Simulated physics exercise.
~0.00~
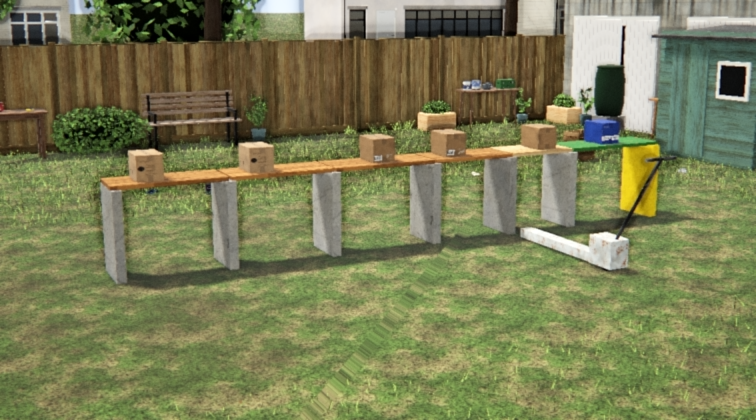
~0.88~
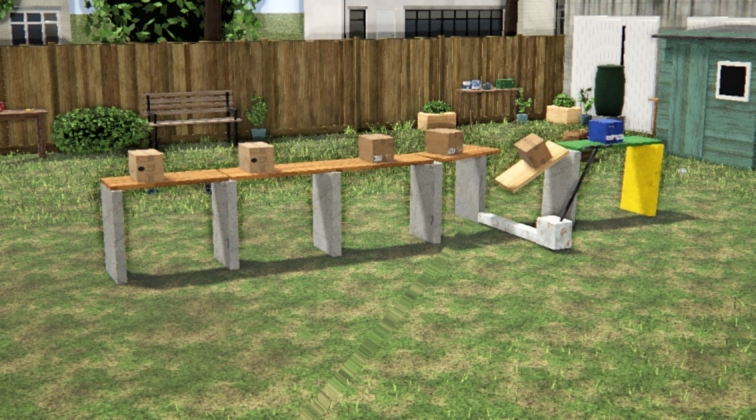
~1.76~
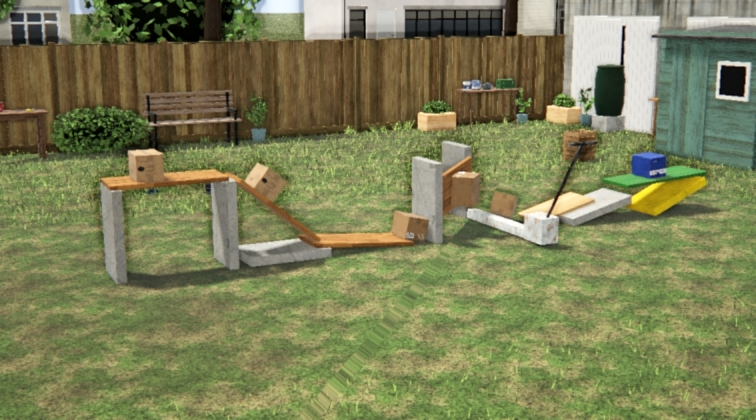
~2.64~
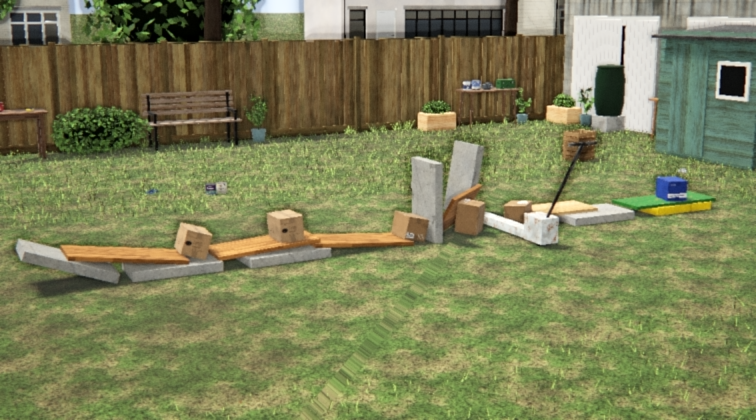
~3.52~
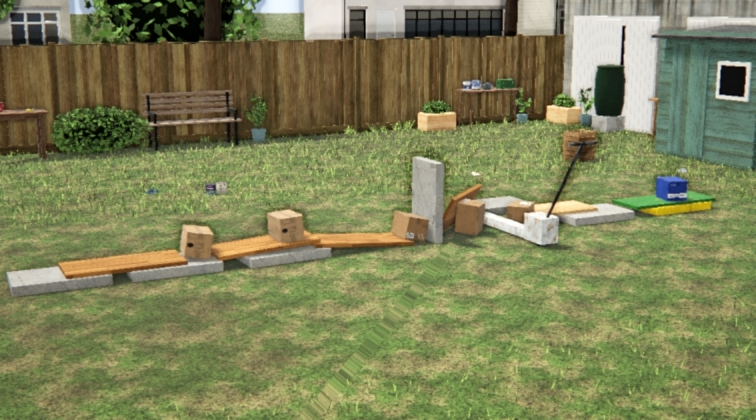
White jack sliding left beneath a backyard row of boards, uprights and cartons collapsing in turn, one grey upright left standing.
